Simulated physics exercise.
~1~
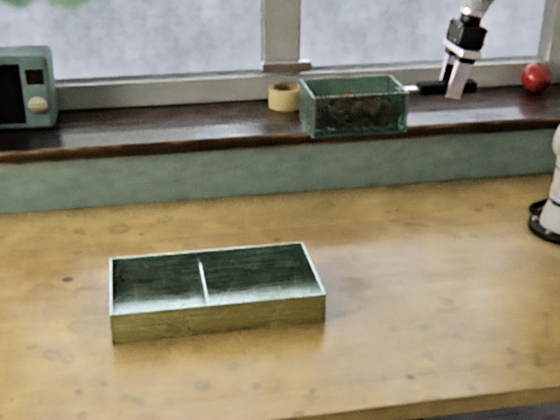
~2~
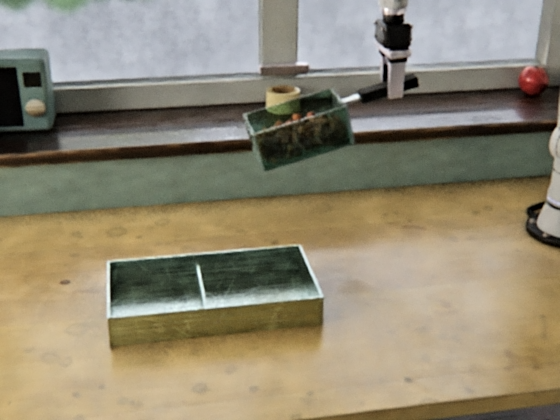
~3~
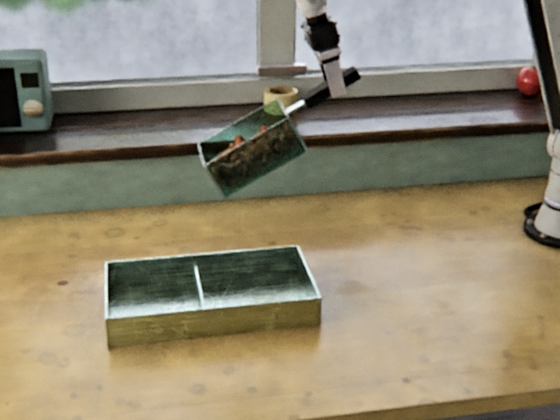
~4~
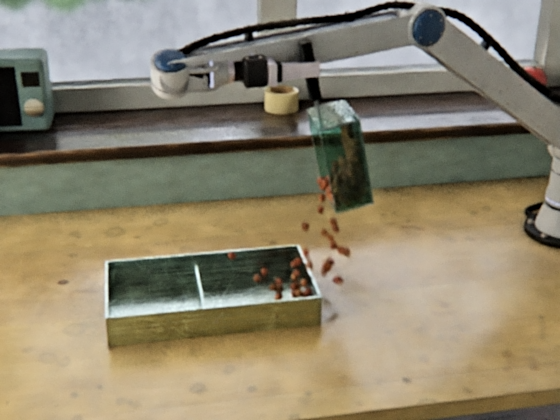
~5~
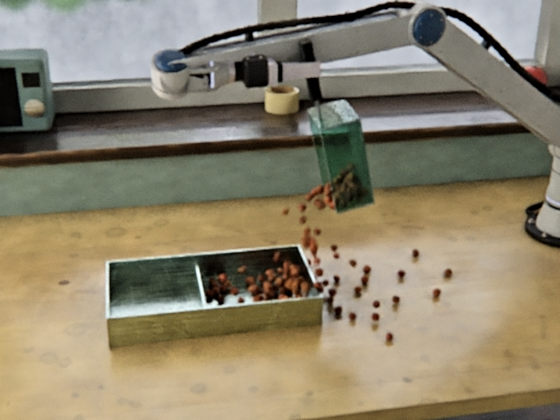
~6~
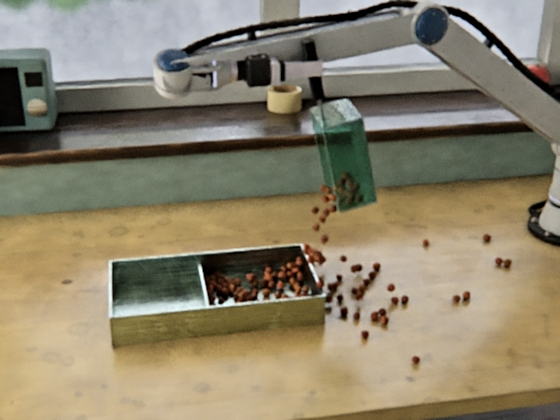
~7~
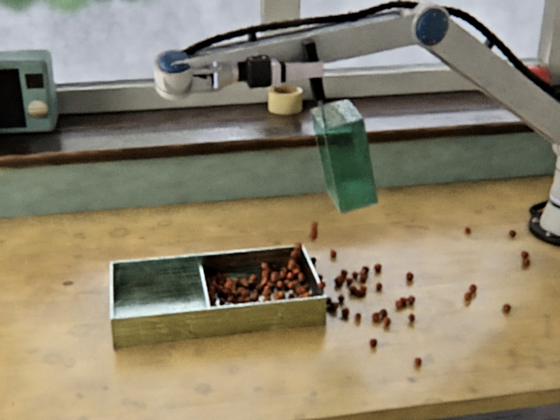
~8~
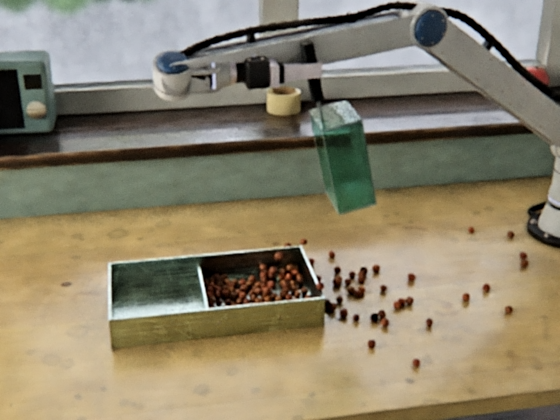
Robot arm tipping a green box of hazelnuts over a divided tray, filling the right compartment and scattering others across the table.
